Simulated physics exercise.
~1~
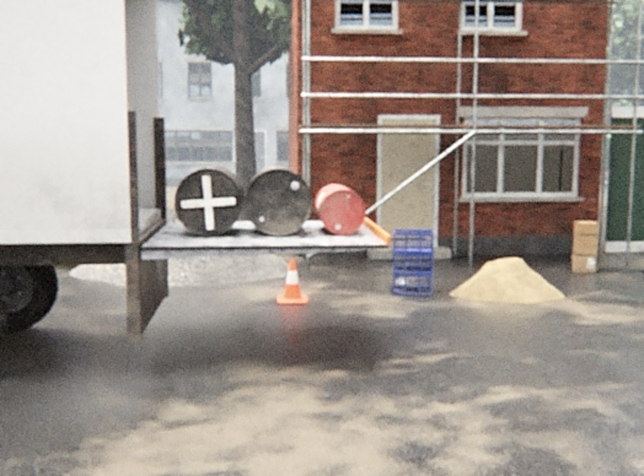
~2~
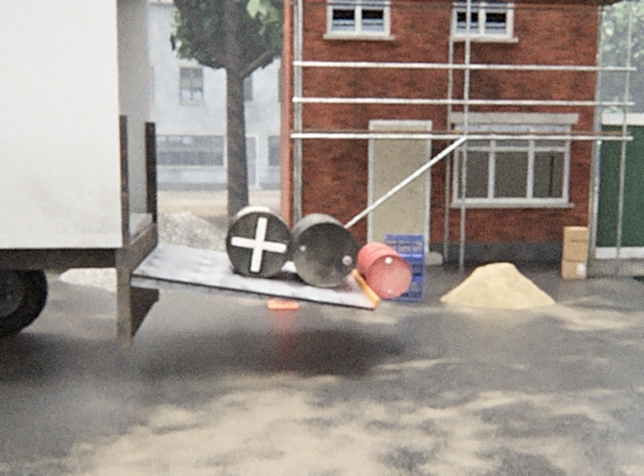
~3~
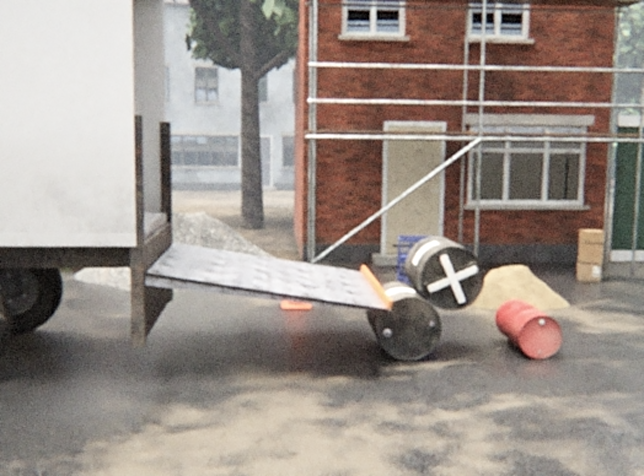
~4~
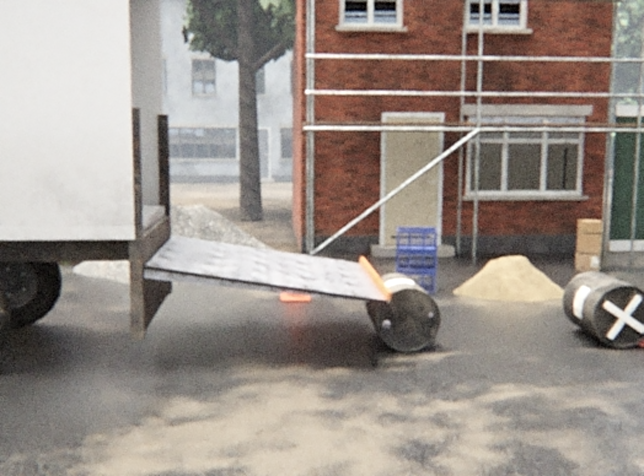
Outside a brick house with scaffolding, a truck's tail-lift tipped down and three drums rolled right over its edge, the red one first; the one with a white cross rolled farther along the ground while the plain black one stopped beside the lift.
